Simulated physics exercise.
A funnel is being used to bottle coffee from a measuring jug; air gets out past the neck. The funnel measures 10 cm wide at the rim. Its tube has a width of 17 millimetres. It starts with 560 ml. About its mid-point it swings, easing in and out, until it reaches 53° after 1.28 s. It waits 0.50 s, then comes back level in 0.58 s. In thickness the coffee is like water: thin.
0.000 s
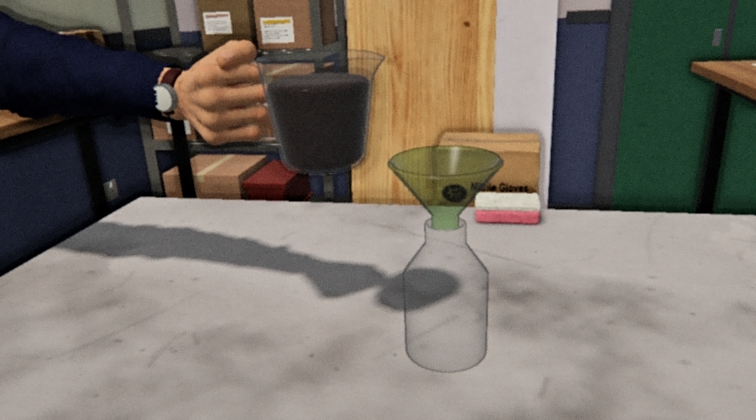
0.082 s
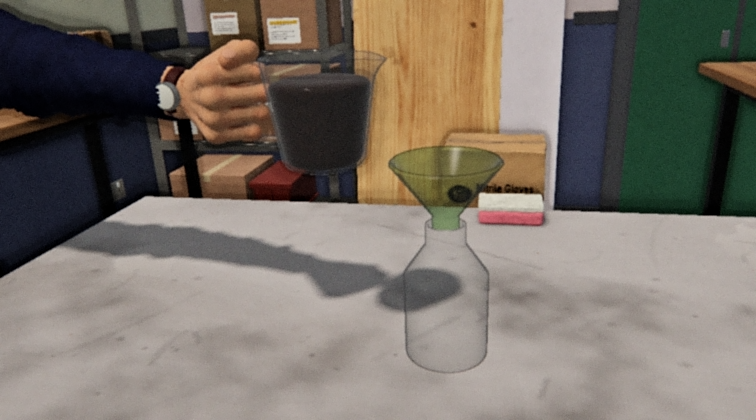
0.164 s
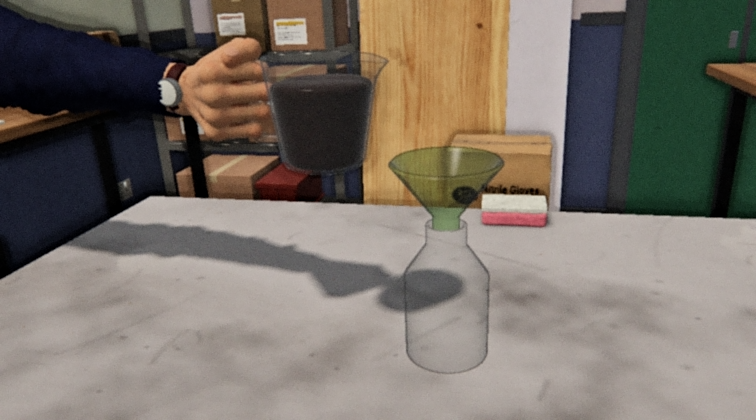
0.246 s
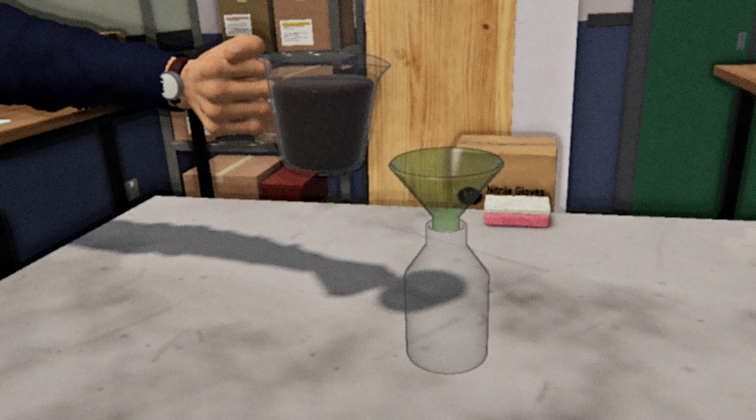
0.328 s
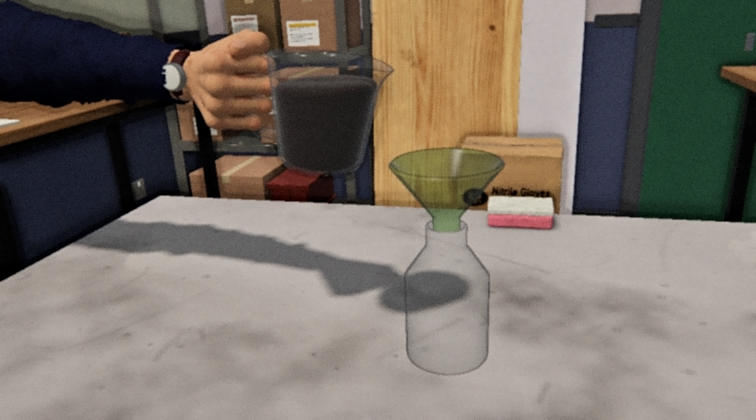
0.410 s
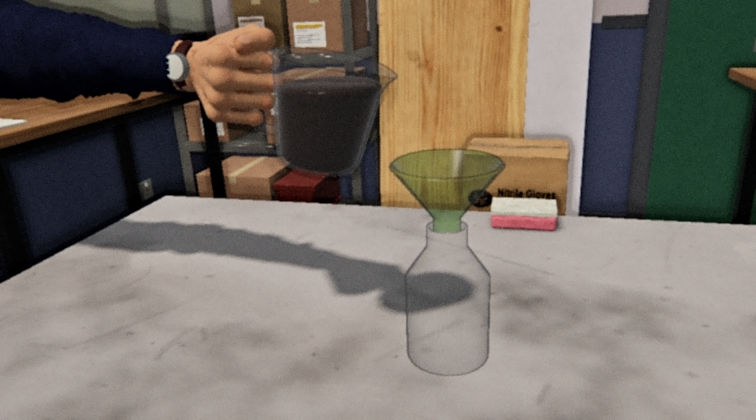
A measuring jug of dark coffee held by a hand tilting slightly rightward above a green funnel in a clear bottle.
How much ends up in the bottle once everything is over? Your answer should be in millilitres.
Roughly 280 ml.
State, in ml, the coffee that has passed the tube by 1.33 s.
70 ml.
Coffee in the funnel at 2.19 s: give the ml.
Roughly 70 ml sits in the funnel.
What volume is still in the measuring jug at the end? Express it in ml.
I'd say some 280 ml remain at that point.
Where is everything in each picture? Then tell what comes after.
In the first picture, it leans 0°; its right rim is at (385, 57); the coffee meets the walls at (285, 80) and (358, 80); the funnel's rim runs from (394, 165) to (498, 166).
In the second picture, it leans 1°; its right rim is at (386, 58); the coffee meets the walls at (286, 80) and (360, 80).
In the third picture, it leans 2°; its right rim is at (388, 60); the coffee meets the walls at (288, 81) and (362, 81).
In the fourth picture, it leans 5°; its right rim is at (390, 64); the coffee meets the walls at (290, 81) and (365, 81).
In the fifth picture, it leans 8°; its right rim is at (394, 70); the coffee meets the walls at (293, 82) and (367, 82).
In the sixth picture, it leans 12°; its right rim is at (397, 76); the coffee meets the walls at (294, 83) and (378, 84).
Then, 0.94 s in, the tilt is 44° and 10 ml has passed the tube, 20 ml is in the funnel, 505 ml in the measuring jug and 0 ml has missed.
Then, 1.33 s in, the tilt is 53° and 70 ml has passed the tube, 100 ml is in the funnel, 365 ml in the measuring jug and 0 ml has missed.
Then, 1.74 s in, the tilt is 53° and 140 ml has passed the tube, 115 ml is in the funnel, 295 ml in the measuring jug and 5 ml has missed.
Then, 2.19 s in, the tilt is 11° and 215 ml has passed the tube, 70 ml is in the funnel, 275 ml in the measuring jug and 5 ml has missed.
Finally, 280 ml has passed the tube, 0 ml is in the funnel, 275 ml in the measuring jug and 5 ml has missed.
